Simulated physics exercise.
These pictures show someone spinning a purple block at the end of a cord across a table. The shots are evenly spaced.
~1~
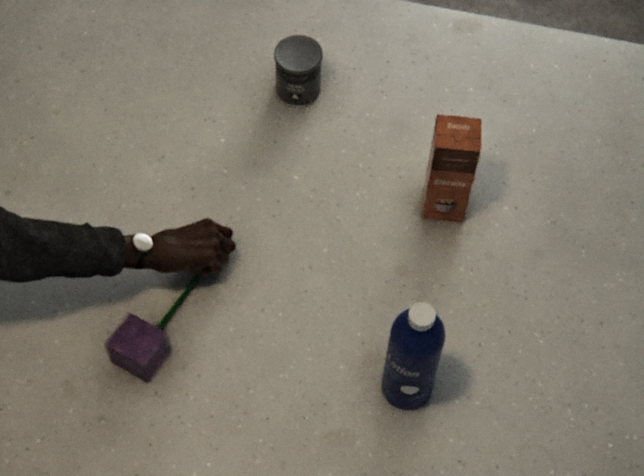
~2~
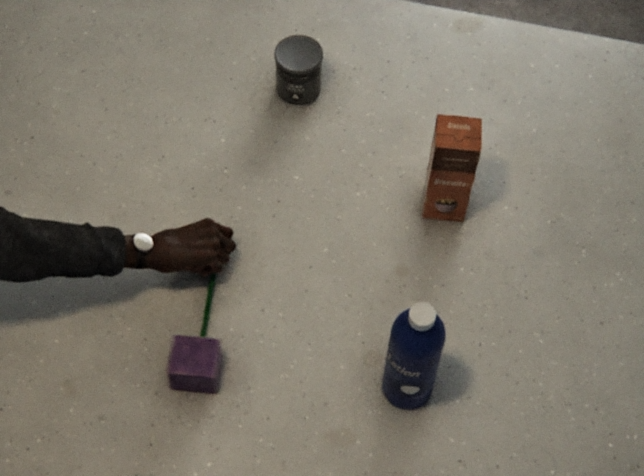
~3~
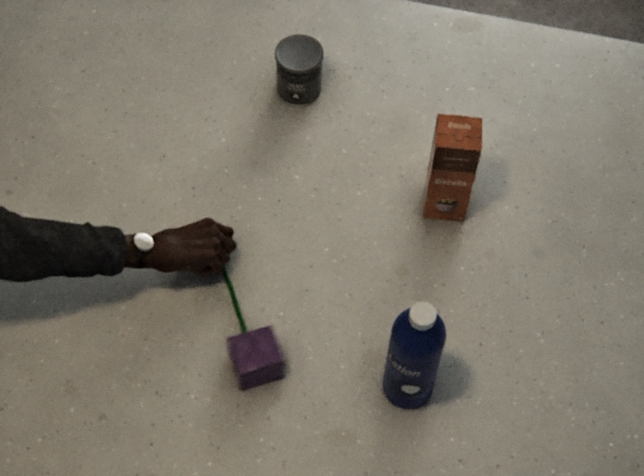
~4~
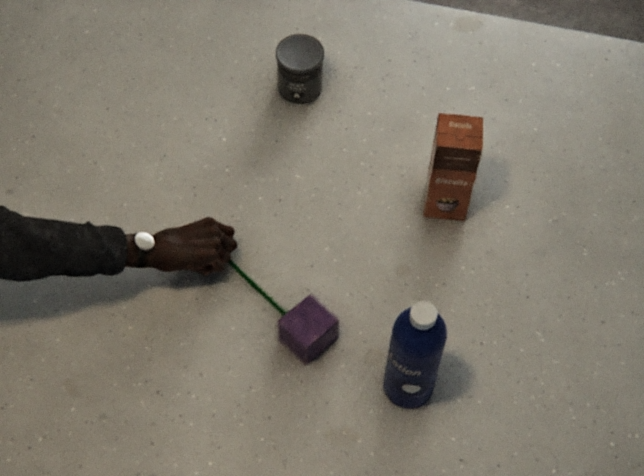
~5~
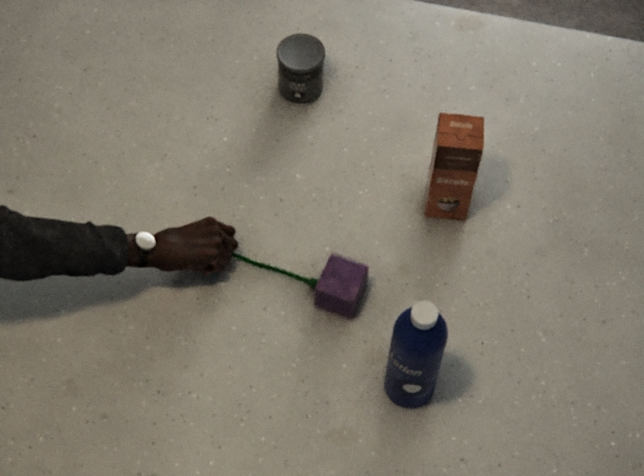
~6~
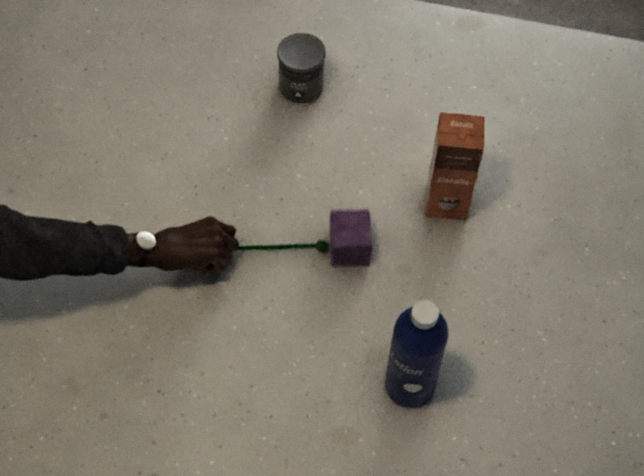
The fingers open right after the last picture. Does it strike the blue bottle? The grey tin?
As it turns out, the blue bottle remains clear; the grey tin takes the knock.
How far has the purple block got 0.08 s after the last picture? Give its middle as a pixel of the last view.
Near (329, 151).
Then, 0.08 s after the last picture, block near (329, 151).
Then, 0.20 s after the last picture, block near (322, 98); grey tin pushed aside.
At rest, block near (328, 97); grey tin pushed aside. The blue bottle escapes it and the grey tin is struck.
